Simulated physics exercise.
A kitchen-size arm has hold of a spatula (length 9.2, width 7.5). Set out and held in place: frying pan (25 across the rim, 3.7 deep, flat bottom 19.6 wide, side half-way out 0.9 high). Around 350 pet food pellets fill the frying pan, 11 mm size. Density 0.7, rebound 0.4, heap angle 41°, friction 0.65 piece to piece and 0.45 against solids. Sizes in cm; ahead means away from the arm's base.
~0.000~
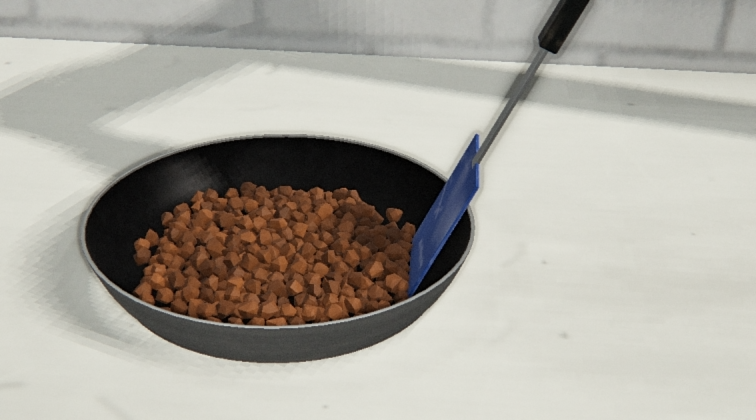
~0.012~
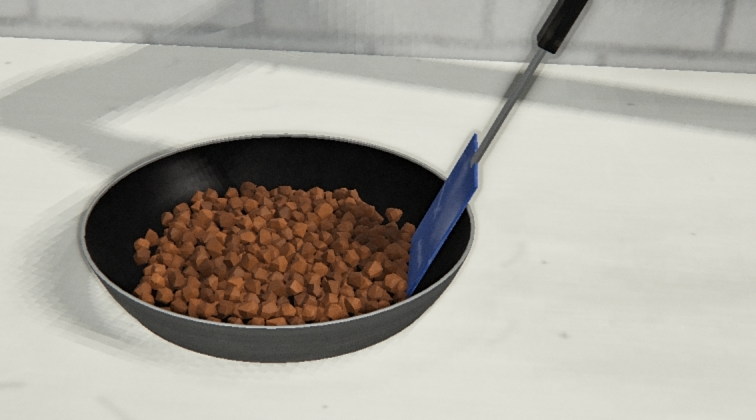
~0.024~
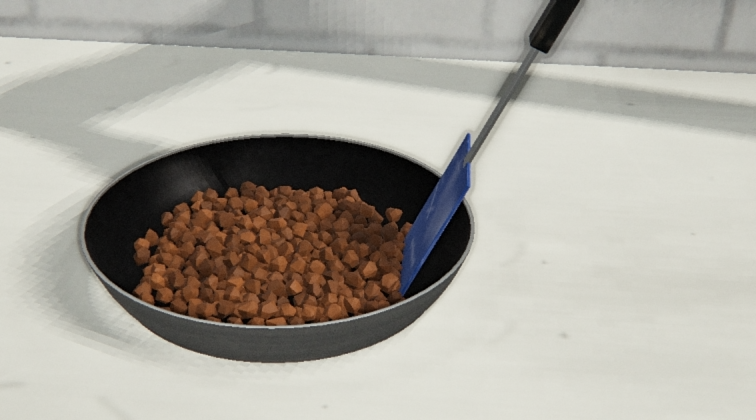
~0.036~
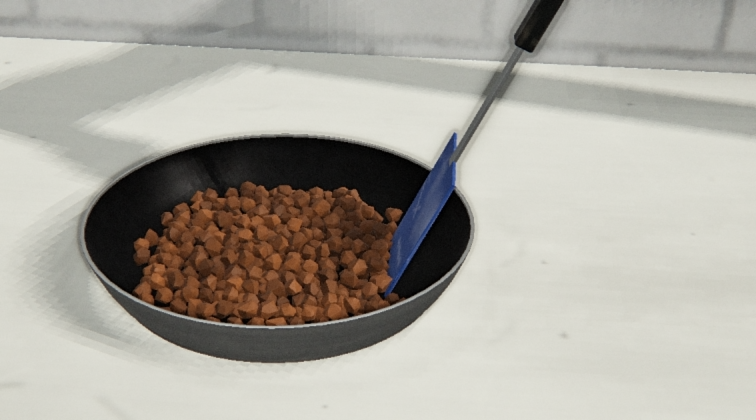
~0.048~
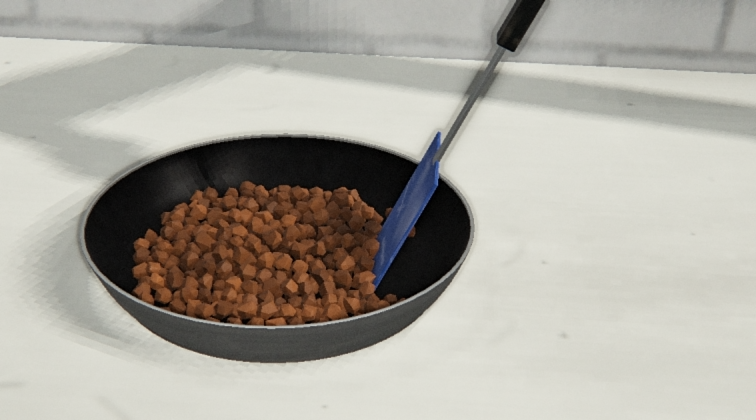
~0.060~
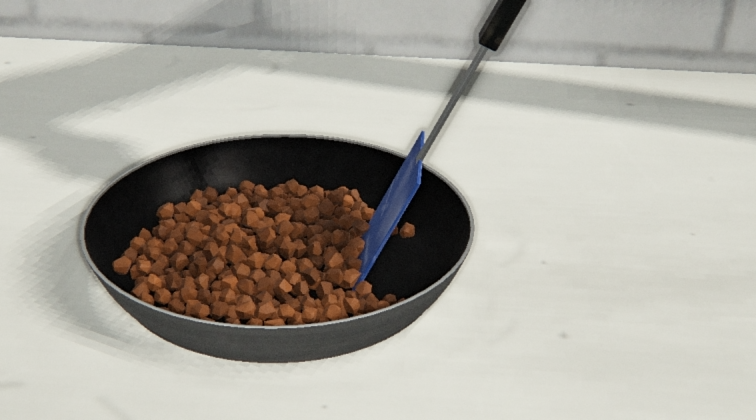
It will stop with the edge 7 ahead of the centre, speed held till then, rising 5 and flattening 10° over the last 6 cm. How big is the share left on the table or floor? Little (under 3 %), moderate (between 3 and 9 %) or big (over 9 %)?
Share on the table or floor: Moderate (between 3 and 9 %).
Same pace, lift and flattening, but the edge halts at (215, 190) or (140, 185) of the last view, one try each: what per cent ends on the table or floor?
Some 0 and 15 per cent.
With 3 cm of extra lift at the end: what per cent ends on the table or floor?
Some 5 per cent.
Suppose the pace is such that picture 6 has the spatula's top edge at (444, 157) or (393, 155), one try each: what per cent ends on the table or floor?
About 0 and 10 per cent.
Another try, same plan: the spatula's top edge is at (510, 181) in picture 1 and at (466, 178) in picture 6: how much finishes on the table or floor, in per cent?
About 5 per cent.
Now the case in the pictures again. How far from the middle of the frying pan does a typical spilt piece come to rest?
Some 22 cm.
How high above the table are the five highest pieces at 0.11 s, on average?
Roughly 4 cm.
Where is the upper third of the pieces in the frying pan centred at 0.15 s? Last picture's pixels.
At about (176, 227).
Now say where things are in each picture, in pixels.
In the first picture, the spatula top edge at (478, 159), sloping 65°; upper third of the load around (282, 246), from x 140 to 410, top at y 190; 354 in the frying pan.
In the second picture, the spatula top edge at (476, 159), sloping 65°; upper third of the load around (282, 246), from x 140 to 410, top at y 190.
In the third picture, the spatula top edge at (469, 159), sloping 65°; upper third of the load around (287, 243), from x 140 to 410, top at y 190.
In the fourth picture, the spatula top edge at (455, 158), sloping 65°; upper third of the load around (286, 241), from x 140 to 410, top at y 190.
In the fifth picture, the spatula top edge at (438, 157), sloping 65°; upper third of the load around (276, 237), from x 140 to 410, top at y 190.
In the sixth picture, the spatula top edge at (421, 156), sloping 65°; upper third of the load around (264, 235), from x 120 to 410, top at y 185; 354 in the frying pan.
After 0.11 s, sloping 65°, highest piece 4 above the table; 354 in the frying pan.
After 0.15 s, sloping 61°, highest piece 6 above the table; 353 in the frying pan, 1 on the blade or in flight.
After 0.38 s, sloping 55°, highest piece 5 above the table; 335 in the frying pan, 19 on the table or floor.
After 1.43 s, sloping 55°, highest piece 5 above the table; 335 in the frying pan, 19 on the table or floor.
In the end, 335 in the frying pan, 19 on the table or floor. That is 5 % on the table or floor.
